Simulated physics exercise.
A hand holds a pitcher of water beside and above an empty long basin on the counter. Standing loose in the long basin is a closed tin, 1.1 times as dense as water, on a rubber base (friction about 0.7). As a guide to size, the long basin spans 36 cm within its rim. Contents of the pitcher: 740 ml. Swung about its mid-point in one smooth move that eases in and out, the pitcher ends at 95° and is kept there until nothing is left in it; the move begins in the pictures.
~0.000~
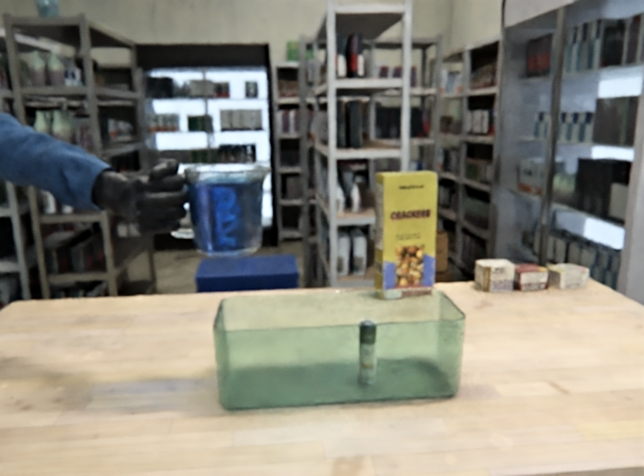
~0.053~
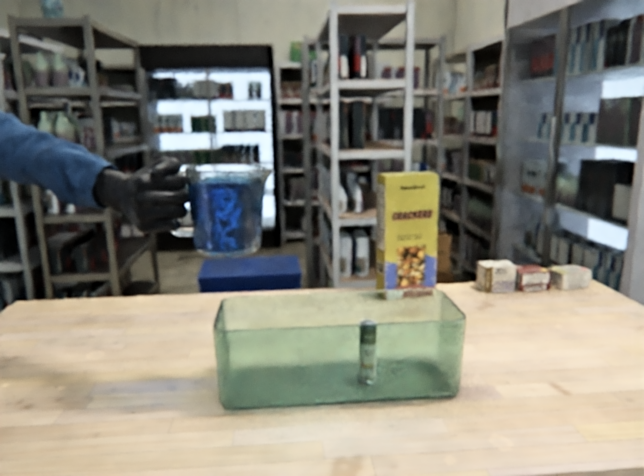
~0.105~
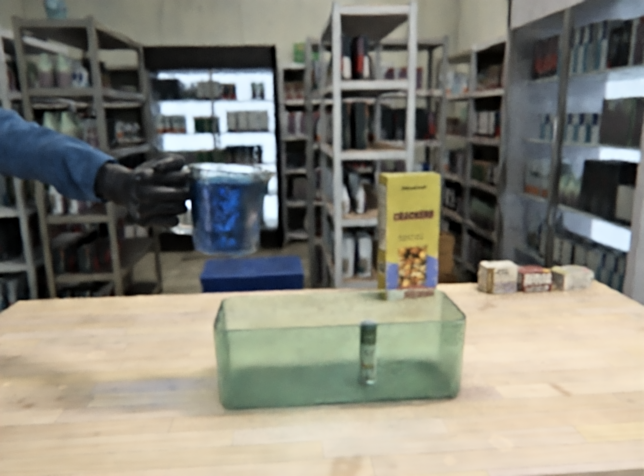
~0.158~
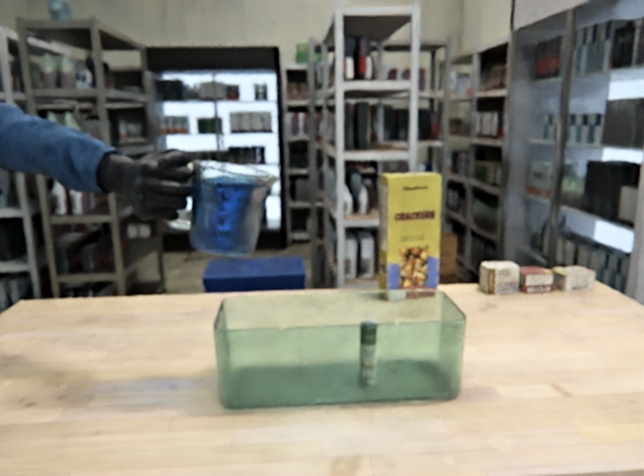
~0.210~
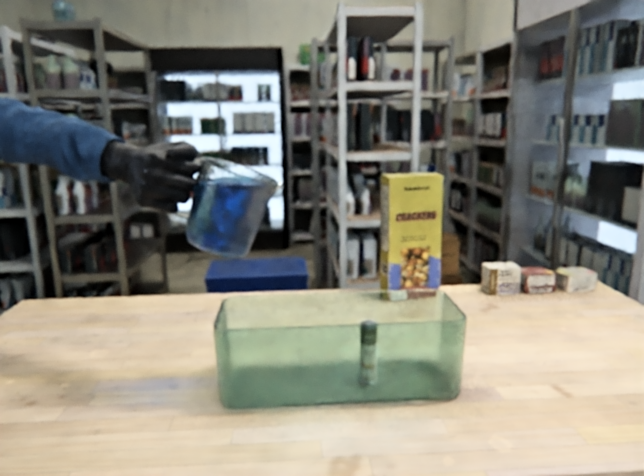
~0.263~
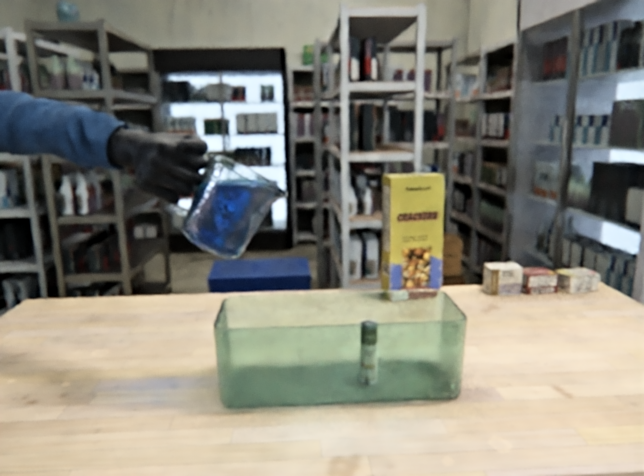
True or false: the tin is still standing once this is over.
True.
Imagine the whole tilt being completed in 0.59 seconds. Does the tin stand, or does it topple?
Outcome - the tin remains standing.
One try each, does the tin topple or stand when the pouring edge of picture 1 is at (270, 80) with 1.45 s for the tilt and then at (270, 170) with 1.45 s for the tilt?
Trial 1 - tin tips; trial 2 - tin stays standing.
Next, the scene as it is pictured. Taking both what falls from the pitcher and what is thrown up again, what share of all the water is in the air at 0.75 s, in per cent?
Roughly 20 per cent.
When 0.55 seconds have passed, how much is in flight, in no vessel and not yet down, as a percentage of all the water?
I'd put it at about 26 percent.
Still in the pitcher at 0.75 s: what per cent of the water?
I'd say some 22 per cent remains.
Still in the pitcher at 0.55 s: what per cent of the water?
Portion remaining: Approx. 64 per cent.
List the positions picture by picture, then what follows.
It leans 0°; its right rim is at (272, 168); the water meets the walls at (189, 181) and (263, 179); the long basin's rim runs from (217, 315) to (453, 304); the tin's top is at (367, 326), in the first frame.
It leans 1°; its right rim is at (273, 169); the water meets the walls at (190, 180) and (264, 180), in the second frame.
It leans 5°; its right rim is at (276, 172); the water meets the walls at (193, 179) and (266, 181), in the third frame.
It leans 11°; its right rim is at (280, 178); the water meets the walls at (195, 180) and (270, 182), in the fourth frame.
It leans 19°; its right rim is at (284, 185); the water meets the walls at (199, 182) and (276, 184), in the fifth frame.
It leans 29°; its right rim is at (287, 195); the water meets the walls at (198, 191) and (286, 189), in the sixth frame.
By 0.55 s the tilt is 83° and 63 per cent is still to pour; the tin stands where it began.
By 0.75 s the tilt is 95° and 22 per cent is still to pour; the tin stands where it began.
By 0.97 s the tilt is 95° and 6 per cent is still to pour; the tin stands where it began.
By 1.21 s the tilt is 95° and 1 per cent is still to pour; the tin stands where it began.
At rest the tin stands where it began.
